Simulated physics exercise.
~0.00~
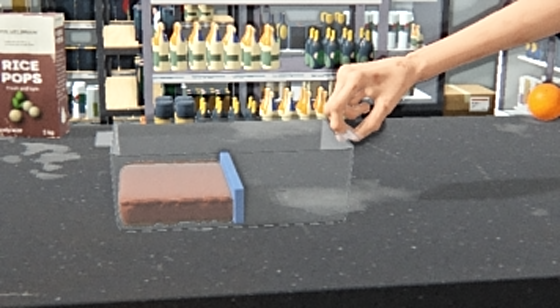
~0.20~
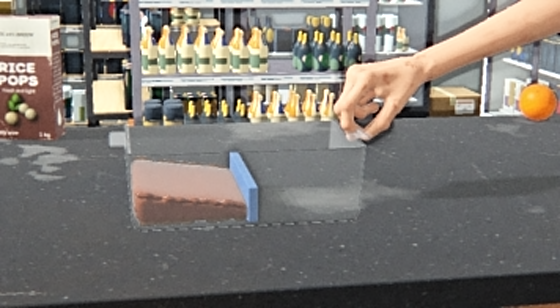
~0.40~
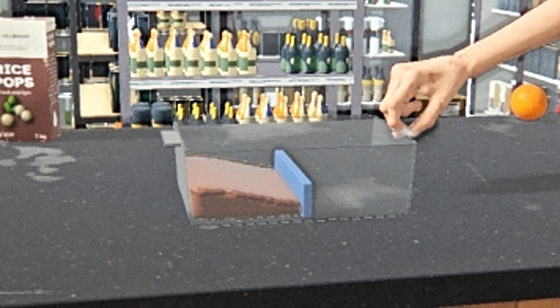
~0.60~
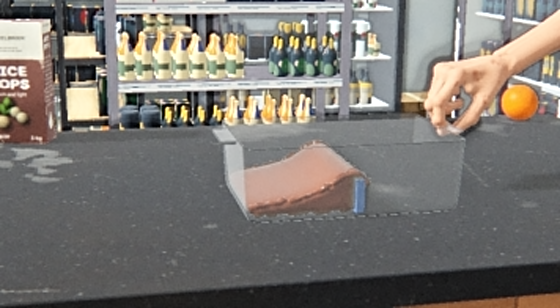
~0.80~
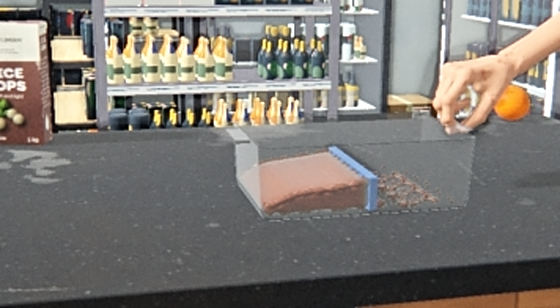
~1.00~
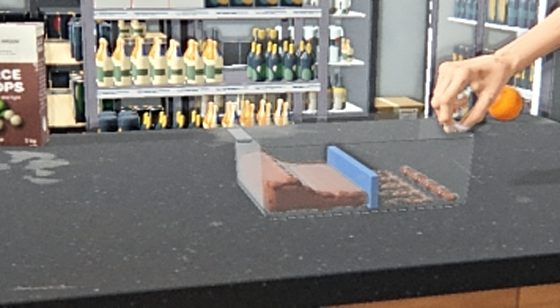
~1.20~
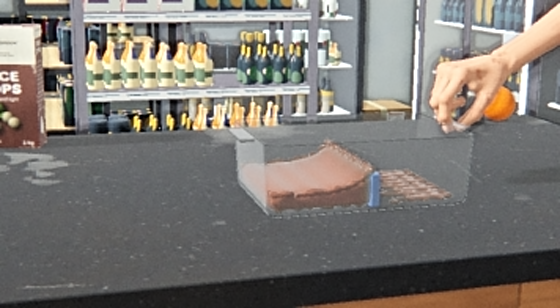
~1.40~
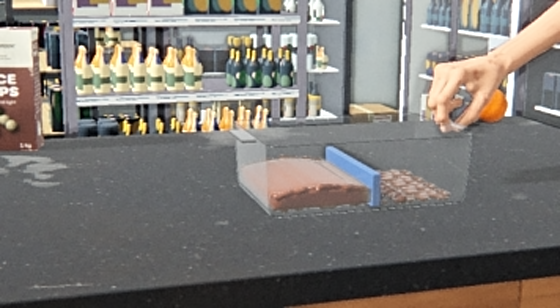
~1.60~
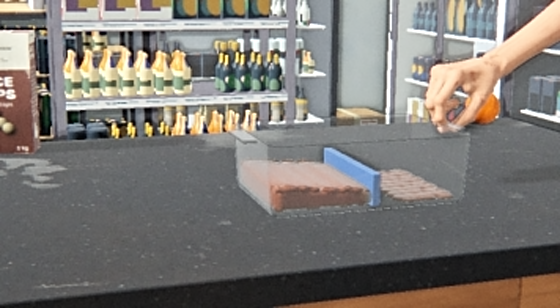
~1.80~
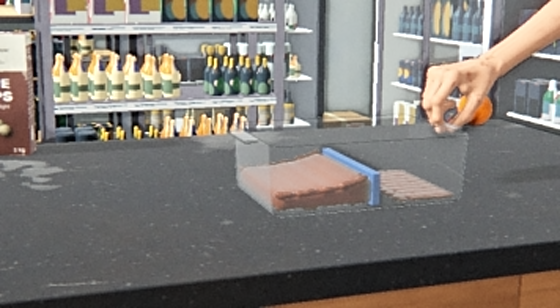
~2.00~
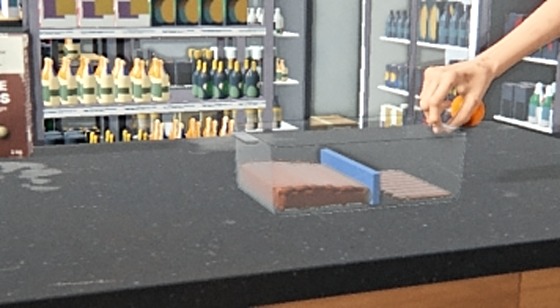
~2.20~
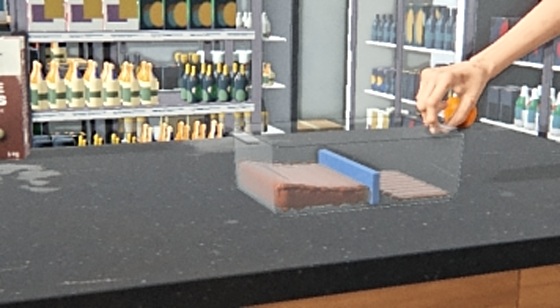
In the video, a hand pulls a see-through box to the right along a dark counter, and the brownish liquid left of its low blue wall sloshes and partly spills over. The box stops, and the liquid settles with most on the left and a shallow layer on the right.
